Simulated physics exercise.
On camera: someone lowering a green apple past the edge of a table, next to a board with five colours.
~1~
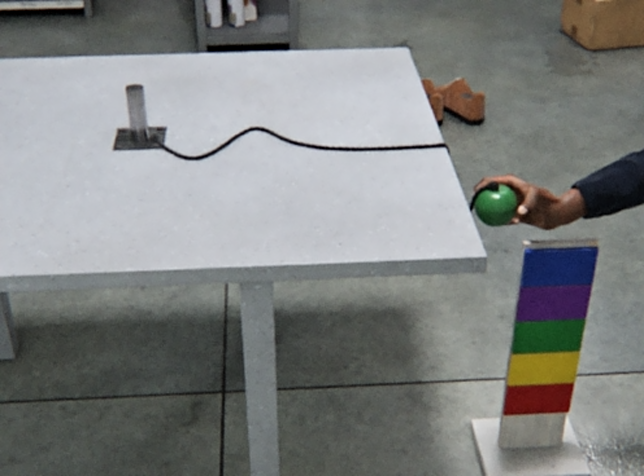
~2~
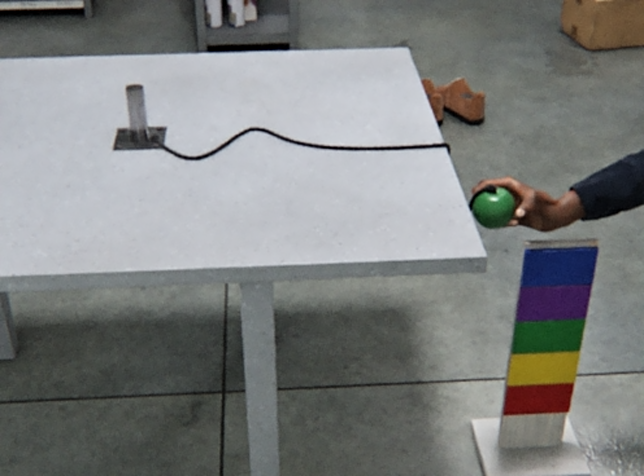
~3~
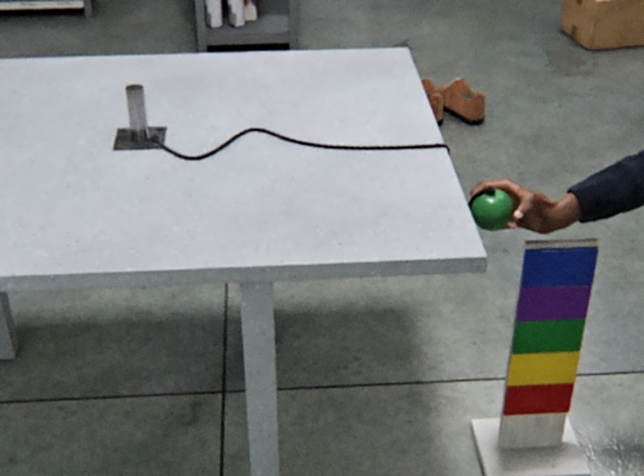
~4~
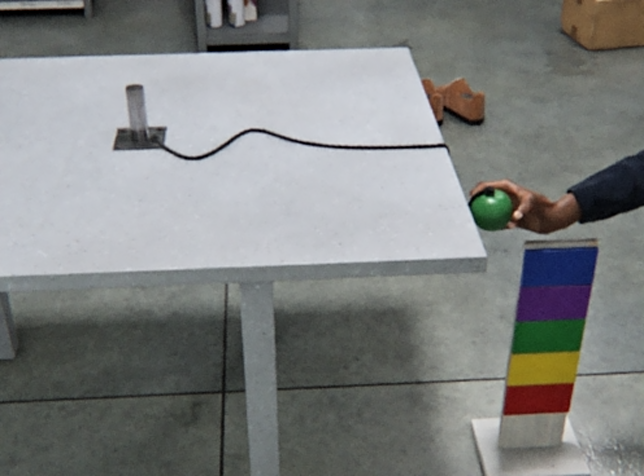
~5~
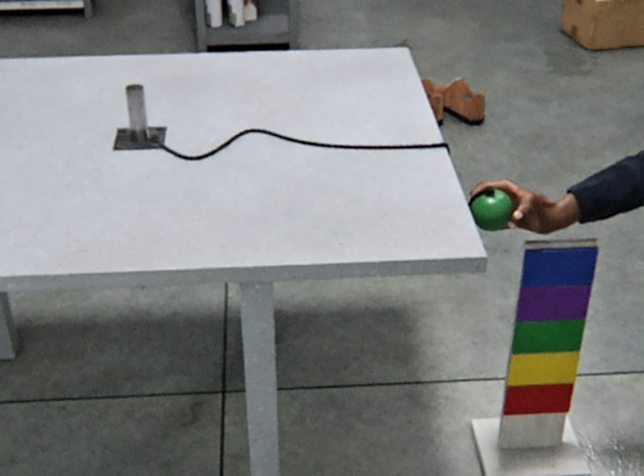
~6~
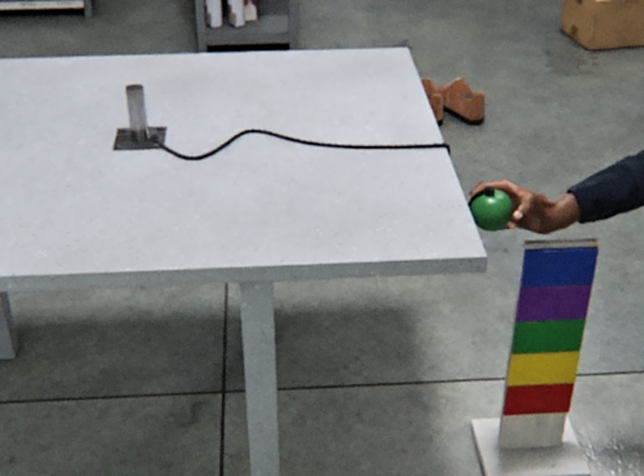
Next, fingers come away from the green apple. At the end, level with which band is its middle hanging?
Level with green.
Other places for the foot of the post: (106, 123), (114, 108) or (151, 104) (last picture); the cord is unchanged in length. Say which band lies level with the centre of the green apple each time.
In turn, purple, then purple, then green.
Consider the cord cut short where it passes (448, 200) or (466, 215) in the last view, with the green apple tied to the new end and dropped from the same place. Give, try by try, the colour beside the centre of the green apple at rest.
Taking them in turn, you'd get blue, then purple.
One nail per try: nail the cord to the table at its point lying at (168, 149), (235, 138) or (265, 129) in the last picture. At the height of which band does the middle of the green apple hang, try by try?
Going through them one at a time, the answers are green; purple; purple.
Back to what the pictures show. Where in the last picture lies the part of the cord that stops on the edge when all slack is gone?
Near pixel (389, 147).
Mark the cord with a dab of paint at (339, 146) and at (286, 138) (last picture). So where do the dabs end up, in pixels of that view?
They finish close to (396, 141) and close to (340, 140).
Soon after, apple near (438, 304); level with purple.
After that, apple near (425, 328); level with green.
In the end, apple near (434, 331); level with green. The cord holds its middle at green.
